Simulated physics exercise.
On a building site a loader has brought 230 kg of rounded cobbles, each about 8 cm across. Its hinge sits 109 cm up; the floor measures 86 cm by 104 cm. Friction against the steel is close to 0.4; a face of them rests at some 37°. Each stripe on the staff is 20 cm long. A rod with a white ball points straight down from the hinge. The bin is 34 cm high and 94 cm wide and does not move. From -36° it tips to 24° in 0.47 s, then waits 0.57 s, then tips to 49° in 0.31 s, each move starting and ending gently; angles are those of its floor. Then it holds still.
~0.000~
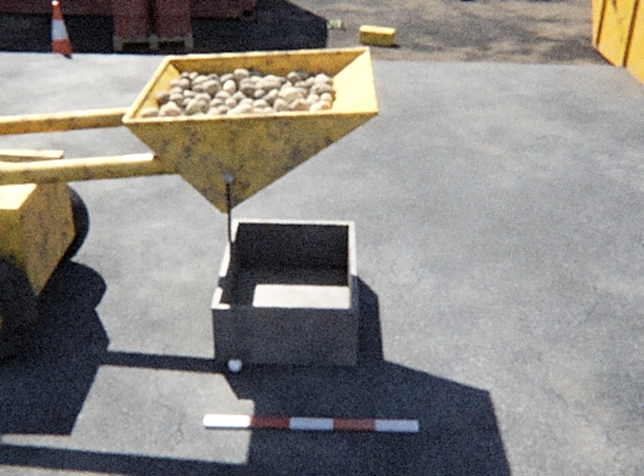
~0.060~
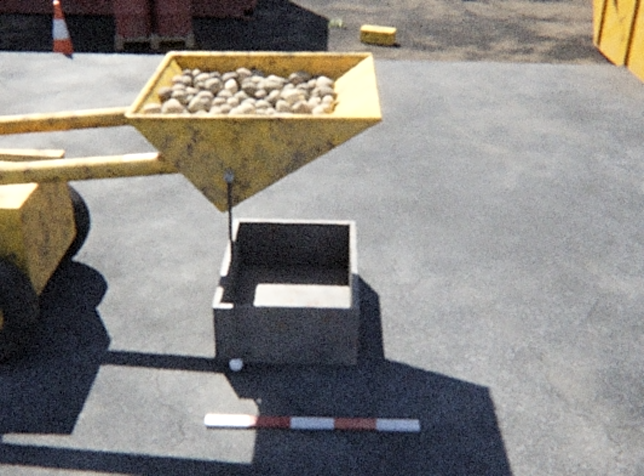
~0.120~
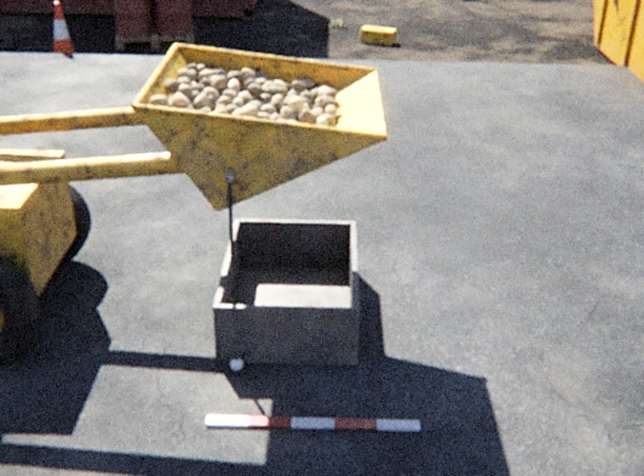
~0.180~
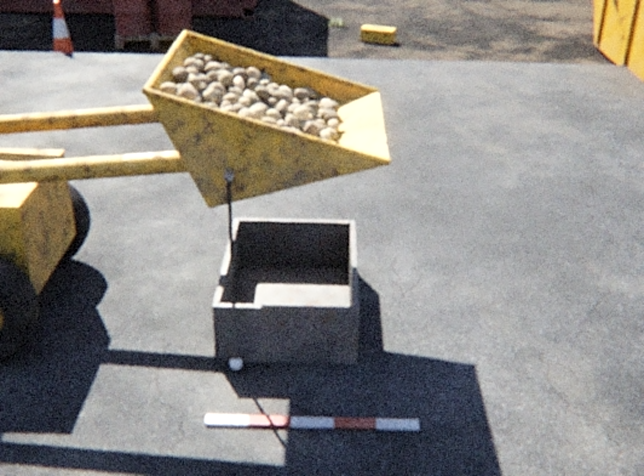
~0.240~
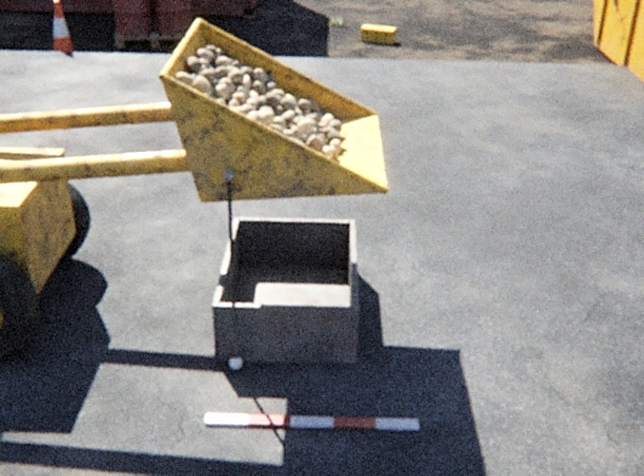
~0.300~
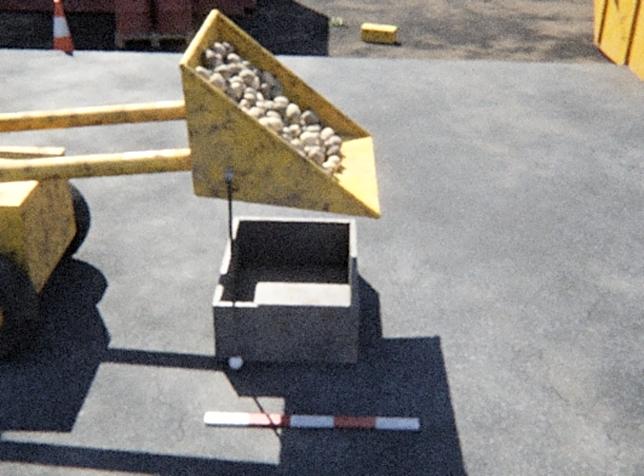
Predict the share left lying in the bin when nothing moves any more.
Close to 25 in a hundred.
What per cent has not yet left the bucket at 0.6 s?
It holds some 100 per cent.
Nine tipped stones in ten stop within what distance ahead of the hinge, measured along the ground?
About 150 cm.
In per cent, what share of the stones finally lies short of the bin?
About 0 per cent.
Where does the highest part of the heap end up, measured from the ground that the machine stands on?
Some 20 cm above that level.
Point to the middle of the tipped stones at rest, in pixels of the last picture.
Around (409, 312).
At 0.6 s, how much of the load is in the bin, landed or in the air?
About 0 per cent by then.
After 0.4 s the floor is at 20°; 100 % in the bucket; the foremost stones are at (329, 184).
After 0.6 s the floor is at 24°; 100 % in the bucket; the foremost stones are at (346, 192).
After 1.8 s the floor is at 49°; 0 % in the bucket, 26 % in the bin, 74 % beside or beyond the bin; the foremost stones are at (613, 336).
After 4.3 s the floor is at 49°; 0 % in the bucket, 26 % in the bin, 74 % beside or beyond the bin; the foremost stones are at (637, 338).
